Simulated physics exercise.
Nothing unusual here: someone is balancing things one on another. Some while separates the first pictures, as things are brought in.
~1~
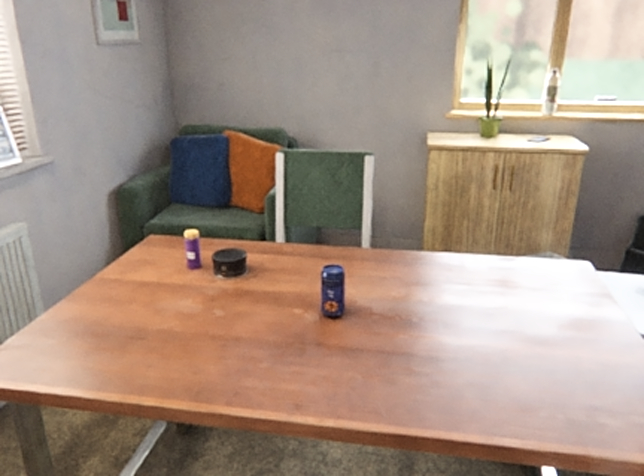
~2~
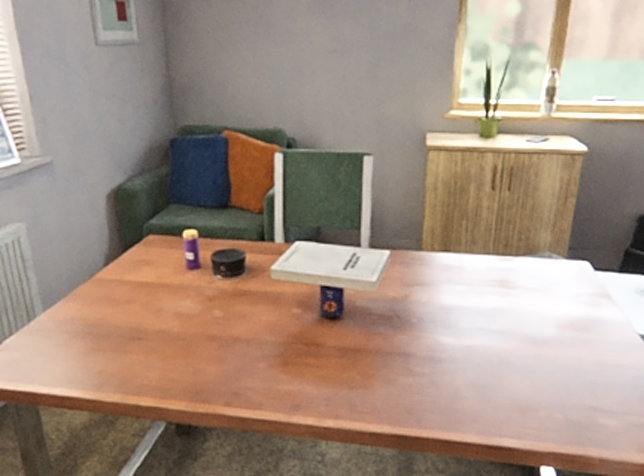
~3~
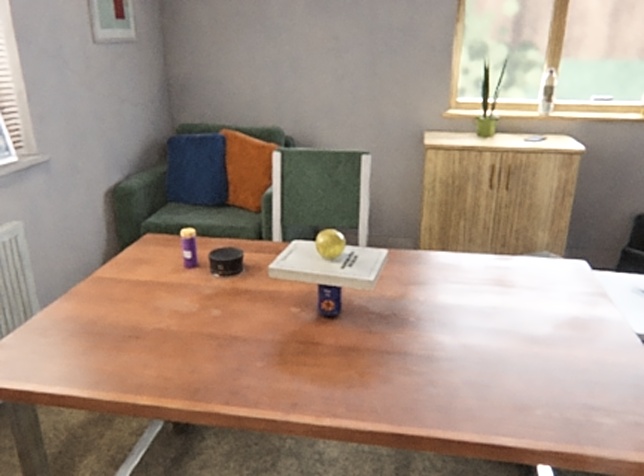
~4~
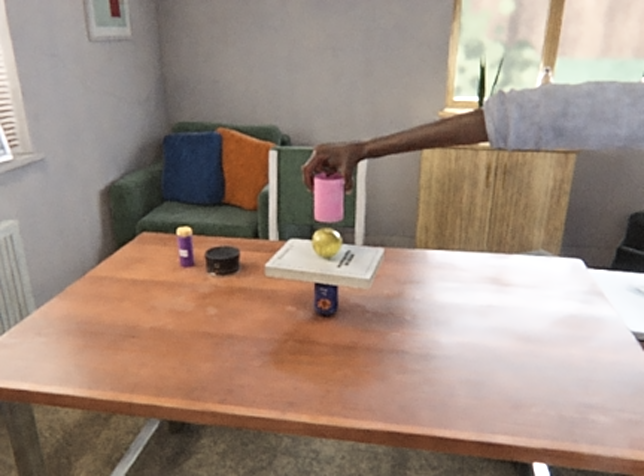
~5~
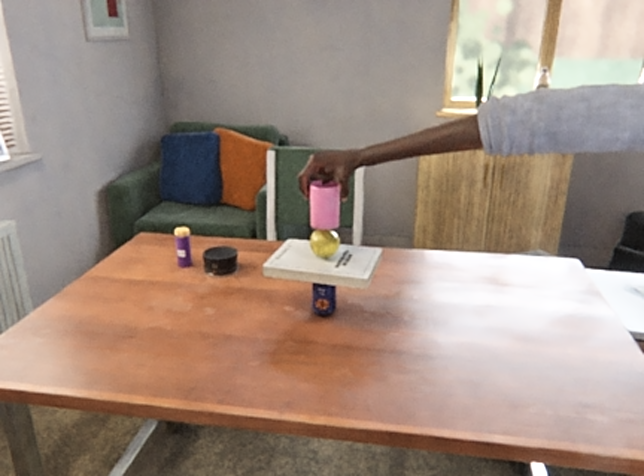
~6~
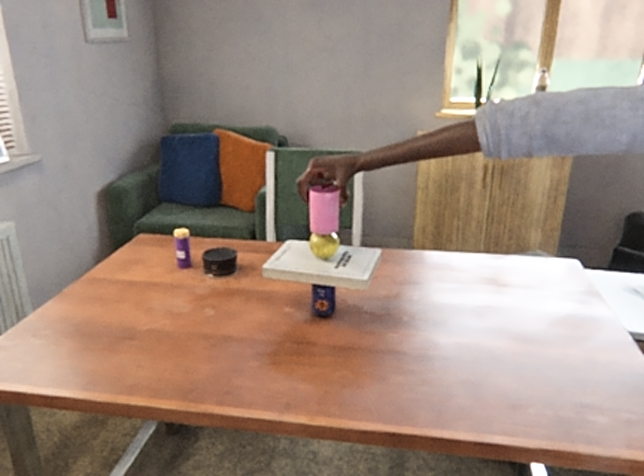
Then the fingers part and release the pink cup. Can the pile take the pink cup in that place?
Insecure.
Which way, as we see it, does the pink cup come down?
Well, it travels over to the right.
Then, 1.40 s past the last view, pink cup rocked 31° from its first pose near (331, 217).
Then, 1.60 s past the last view, pink cup now fallen.
Then, 1.70 s past the last view, things are still on the move.
Then, 1.90 s past the last view, as before.
Finally, fallen, pink cup; the other 5 still in place. Final places as the last picture's camera would see them, pink cup near (389, 369). The pile comes apart.
